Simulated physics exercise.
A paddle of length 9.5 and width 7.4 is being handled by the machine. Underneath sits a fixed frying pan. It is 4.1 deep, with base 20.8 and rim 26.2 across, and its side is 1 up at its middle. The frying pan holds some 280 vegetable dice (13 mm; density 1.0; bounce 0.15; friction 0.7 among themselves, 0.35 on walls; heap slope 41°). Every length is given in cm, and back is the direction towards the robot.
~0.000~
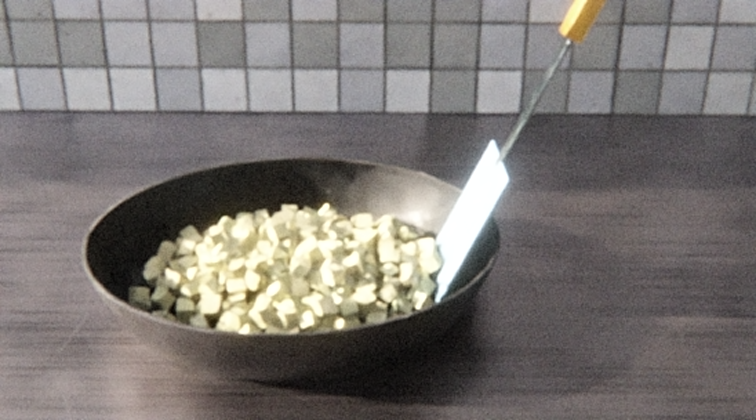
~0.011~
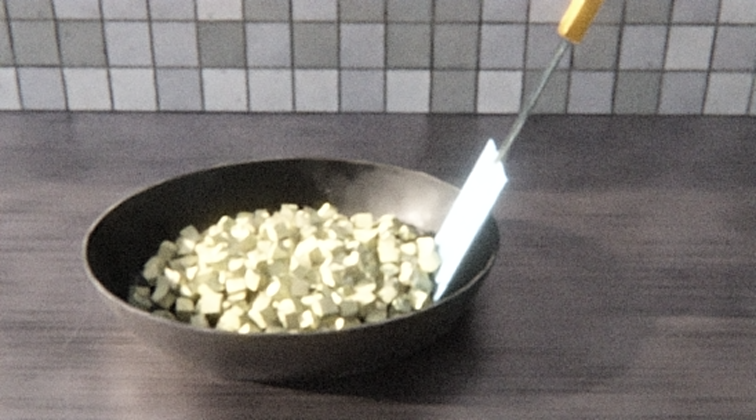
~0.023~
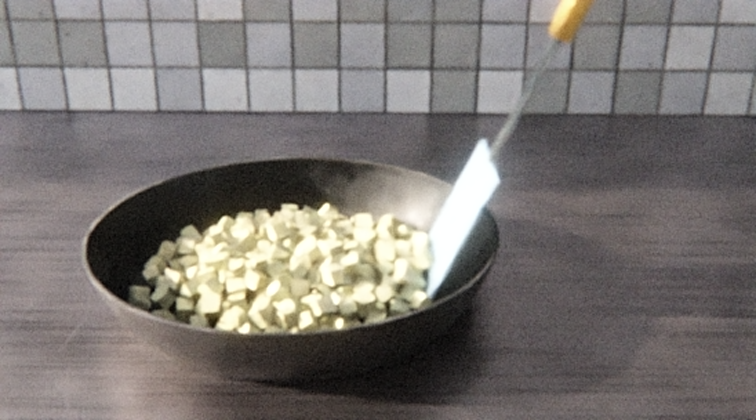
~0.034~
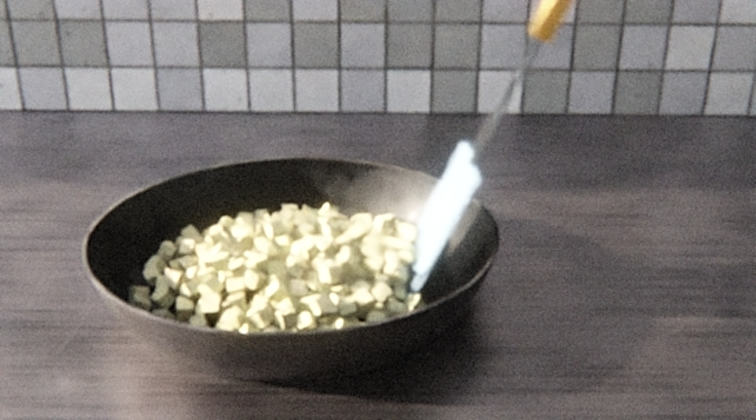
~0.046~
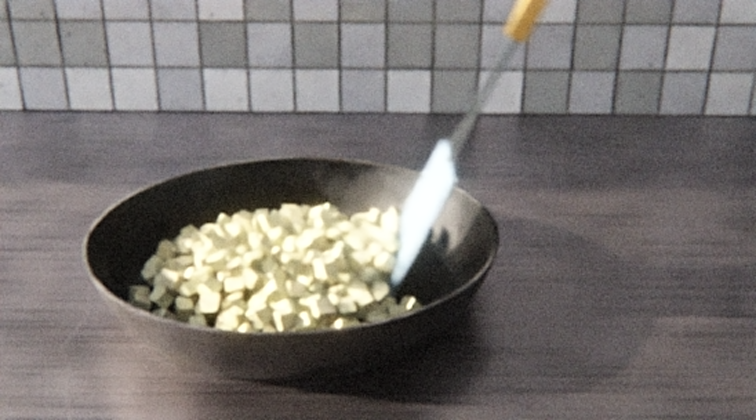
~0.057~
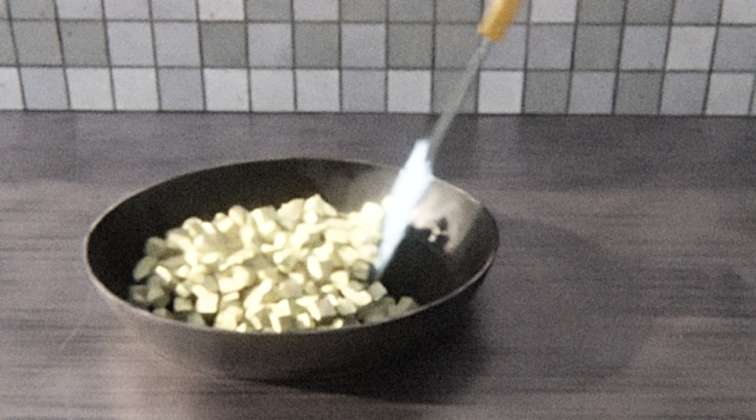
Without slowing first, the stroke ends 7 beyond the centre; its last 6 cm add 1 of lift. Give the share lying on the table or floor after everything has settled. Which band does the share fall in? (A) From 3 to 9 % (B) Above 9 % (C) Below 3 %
Above 9 % (B).
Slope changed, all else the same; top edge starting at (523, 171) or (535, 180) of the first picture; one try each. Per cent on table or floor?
I'd say near 20 per cent for the first and near 15 per cent for the second.
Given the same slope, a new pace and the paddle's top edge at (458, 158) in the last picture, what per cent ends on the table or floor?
That share would be some 5 percent.
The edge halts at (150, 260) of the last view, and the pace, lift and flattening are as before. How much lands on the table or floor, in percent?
The share ending on the table or floor is about 35 per cent.
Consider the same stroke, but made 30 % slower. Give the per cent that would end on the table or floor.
Estimated result: Some 10 %.
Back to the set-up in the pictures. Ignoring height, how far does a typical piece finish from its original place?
Distance: Around 6 cm.
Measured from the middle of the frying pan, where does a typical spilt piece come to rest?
Distance, approx.: 22 cm.
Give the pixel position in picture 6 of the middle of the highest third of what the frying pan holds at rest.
Near (153, 241).
After 0.08 s, sloping 65°, highest piece 6 above the table; 279 in the frying pan.
After 0.11 s, sloping 65°, highest piece 7 above the table; 279 in the frying pan.
After 0.33 s, sloping 65°, highest piece 6 above the table; 234 in the frying pan, 42 on the table or floor, 3 on the blade or in flight.
After 1.38 s, sloping 65°, highest piece 5 above the table; 234 in the frying pan, 45 on the table or floor.
In the end, 234 in the frying pan, 45 on the table or floor. That is 16 % on the table or floor.
